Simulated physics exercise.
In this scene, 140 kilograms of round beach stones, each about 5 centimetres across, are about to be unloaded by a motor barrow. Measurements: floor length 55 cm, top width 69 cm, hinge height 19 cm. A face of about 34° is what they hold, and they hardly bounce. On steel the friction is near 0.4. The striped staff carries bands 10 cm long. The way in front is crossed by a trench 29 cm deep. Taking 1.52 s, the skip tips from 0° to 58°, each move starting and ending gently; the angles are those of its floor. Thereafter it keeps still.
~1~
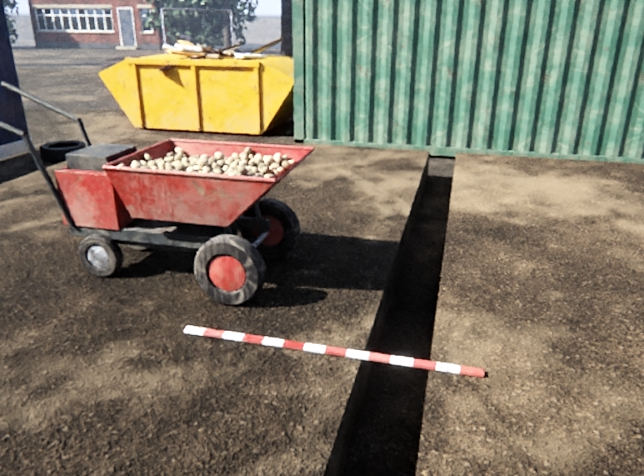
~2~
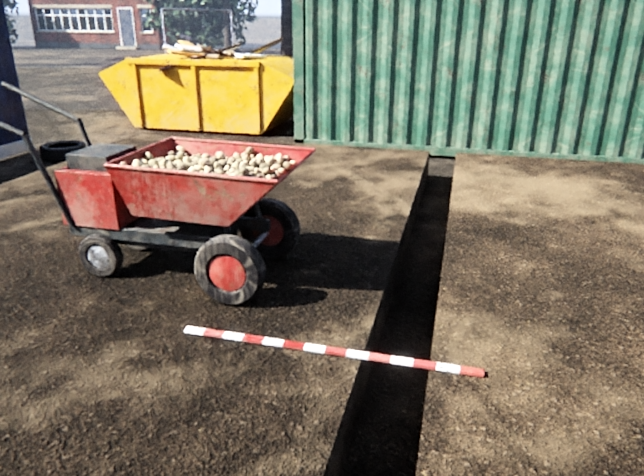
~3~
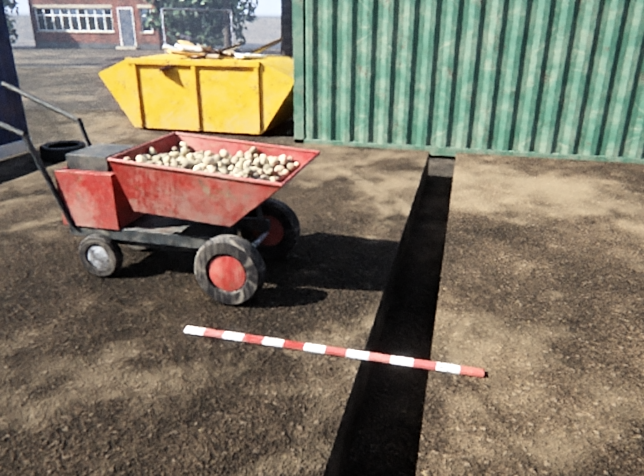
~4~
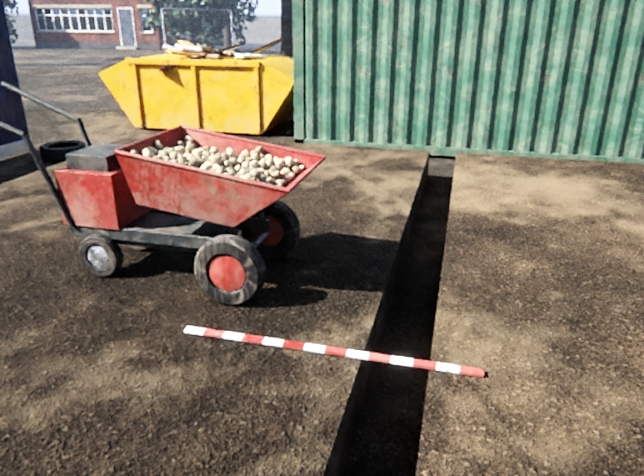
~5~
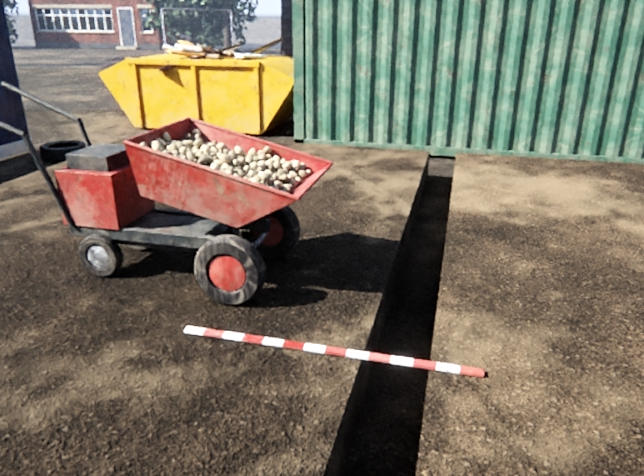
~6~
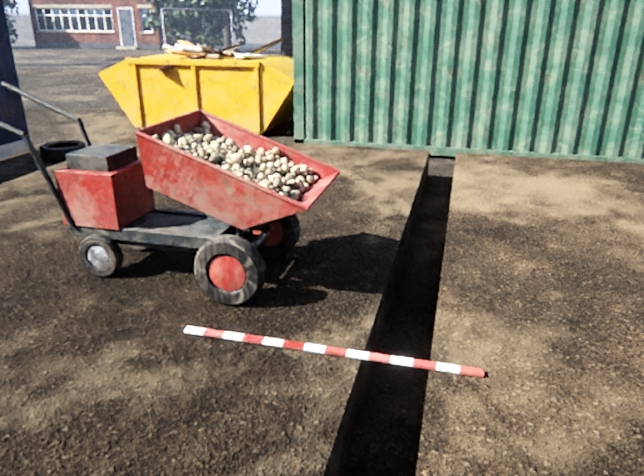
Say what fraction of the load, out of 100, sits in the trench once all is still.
About 85 out of 100.
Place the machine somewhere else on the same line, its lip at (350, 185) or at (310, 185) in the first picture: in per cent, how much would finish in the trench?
That gives roughly 40 per cent and roughly 85 per cent.
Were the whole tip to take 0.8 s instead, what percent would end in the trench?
In that case some 85 per cent.
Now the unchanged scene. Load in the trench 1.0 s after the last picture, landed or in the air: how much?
Close to 25 per cent has got there by then.
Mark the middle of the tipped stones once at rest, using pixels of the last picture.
Their middle ends up near (403, 322).
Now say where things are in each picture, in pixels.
In the first frame, the skip is at 0°, its lip at (276, 181); the top of the load is at (220, 159).
In the second frame, the skip is at 1°, its lip at (277, 182); the top of the load is at (213, 159).
In the third frame, lip at (283, 185), floor tilted 4°, highest stones at (190, 153).
In the fourth frame, the skip is at 8°, its lip at (290, 191); the top of the load is at (178, 147).
In the fifth frame, the skip is at 14°, its lip at (299, 199); the top of the load is at (186, 141).
In the sixth frame, lip at (308, 209), floor tilted 20°, highest stones at (193, 135).
Then, 0.5 s after the last picture the floor is at 49°, 100 % in the skip; the foremost stones are at (342, 237).
Then, 1.0 s after the last picture the floor is at 58°, 61 % in the skip, 16 % short of the trench, 23 % in the trench; the foremost stones are at (429, 344).
Then, 1.4 s after the last picture the floor is at 58°, 29 % in the skip, 16 % short of the trench, 55 % in the trench; the foremost stones are at (441, 335).
Then, 3.3 s after the last picture the floor is at 58°, 0 % in the skip, 14 % short of the trench, 85 % in the trench; the foremost stones are at (447, 339).
